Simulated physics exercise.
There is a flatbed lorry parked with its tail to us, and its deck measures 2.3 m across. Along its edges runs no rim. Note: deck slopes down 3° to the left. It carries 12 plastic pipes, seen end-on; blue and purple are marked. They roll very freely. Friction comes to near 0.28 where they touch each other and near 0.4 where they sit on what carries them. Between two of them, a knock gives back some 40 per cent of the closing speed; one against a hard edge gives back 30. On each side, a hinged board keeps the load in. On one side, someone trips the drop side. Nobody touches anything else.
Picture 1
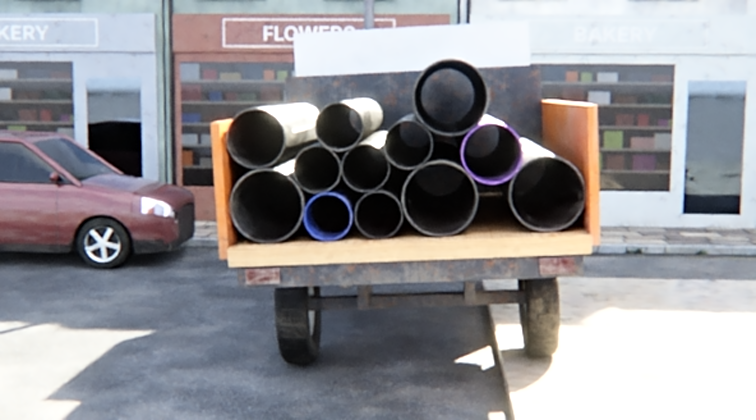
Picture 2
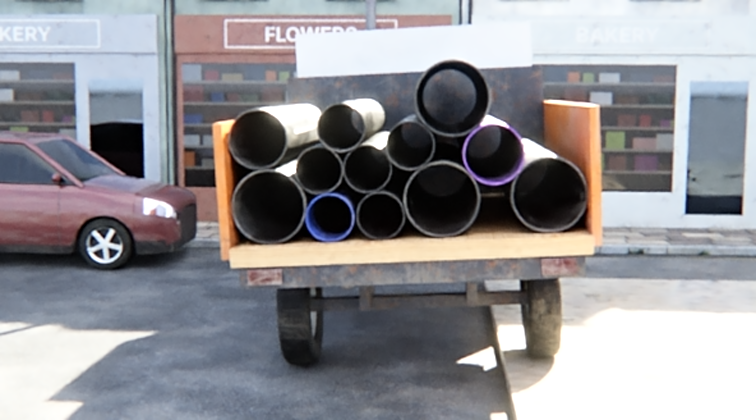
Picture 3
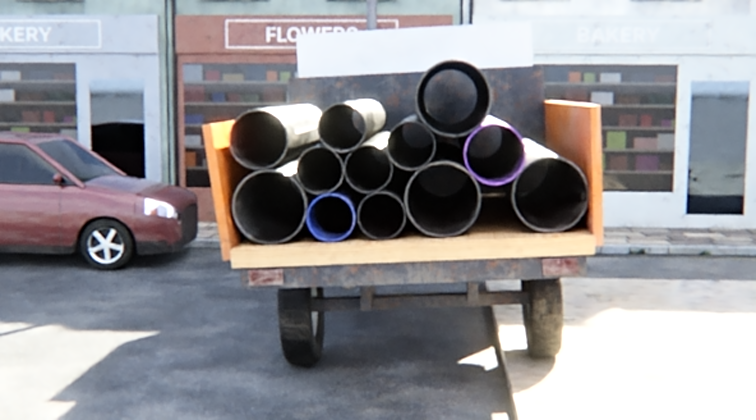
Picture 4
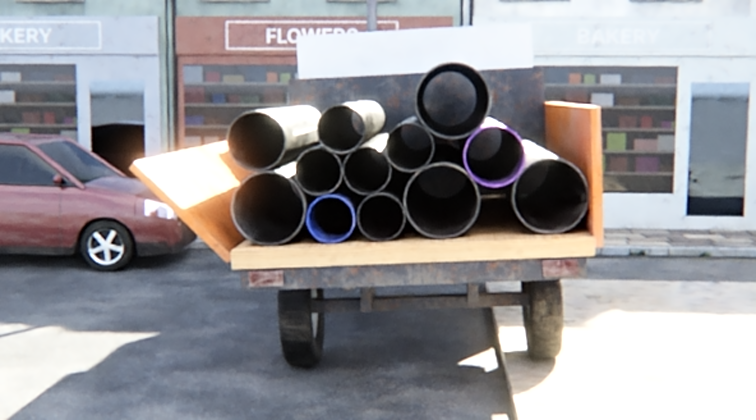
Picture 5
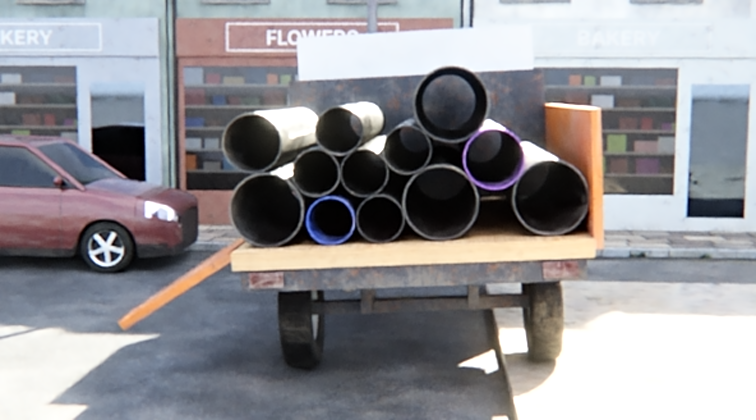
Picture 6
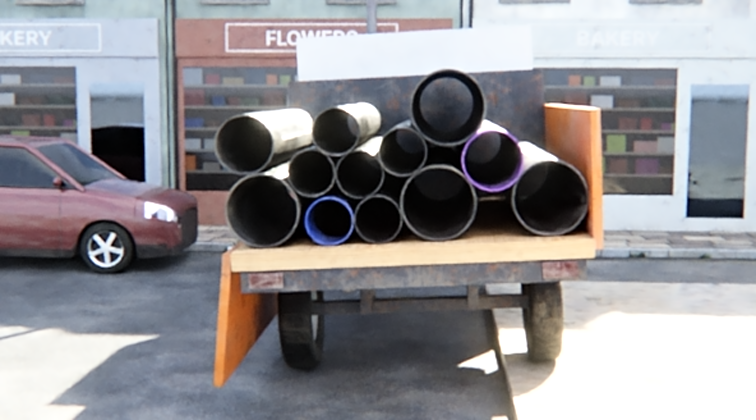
The wooden left side board of a flatbed lorry, seen from behind on a street with a flower shop and a bakery, swings outward and down until it hangs below the deck. Dark pipes lie stacked end-on, a blue-rimmed one low left of centre and a purple-rimmed one at right, near a parked red car. The pipes on the left shift slightly leftward, while the right board stays upright.
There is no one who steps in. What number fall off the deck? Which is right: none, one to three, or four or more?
The right one is four or more.
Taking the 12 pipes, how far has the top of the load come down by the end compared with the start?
Some 170 centimetres.
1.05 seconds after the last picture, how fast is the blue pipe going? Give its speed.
Close to 0.6 m/s then.
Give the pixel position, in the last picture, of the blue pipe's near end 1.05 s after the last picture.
Around pixel (264, 224).
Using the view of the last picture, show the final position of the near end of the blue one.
Near pixel (207, 400).
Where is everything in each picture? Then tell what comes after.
Blue at (328, 217), purple at (492, 153); both sides upright; the deck slopes 3° down to the left; 5 of the 12 make up the bottom layer, in the first picture.
Blue at (330, 218), purple at (494, 154); sides still shut, in the second picture.
Blue at (331, 218), purple at (495, 154); left board out by 5°, tip at (208, 131), in the third picture.
Blue at (331, 220), purple at (495, 156); left board out by 45°, tip at (137, 169), in the fourth picture.
Blue at (330, 221), purple at (494, 159); left board out by 120°, tip at (126, 323), in the fifth picture.
Blue at (329, 222), purple at (493, 160); left board out by 170°, tip at (219, 380), in the sixth picture.
Then, 1.1 s after the last picture, blue is on the deck, 20 cm from the left edge, rolling left; purple is on the deck, 75 cm from the right edge, rolling left; 4 gone from the deck.
Then, 2.3 s after the last picture, blue is dropping off the left side; purple is on the deck, 115 cm from the right edge, rolling left; 8 gone from the deck.
Then, 3.7 s after the last picture, blue is on the ground to the left; purple is on the deck, 40 cm from the left edge, rolling left; 10 gone from the deck.
Then, 5.5 s after the last picture, purple is dropping off the left side; no change for blue; 12 gone from the deck.
At the end (8.4 s after the last picture), blue is down on the left; purple is on the ground to the left; 12 gone from the deck.
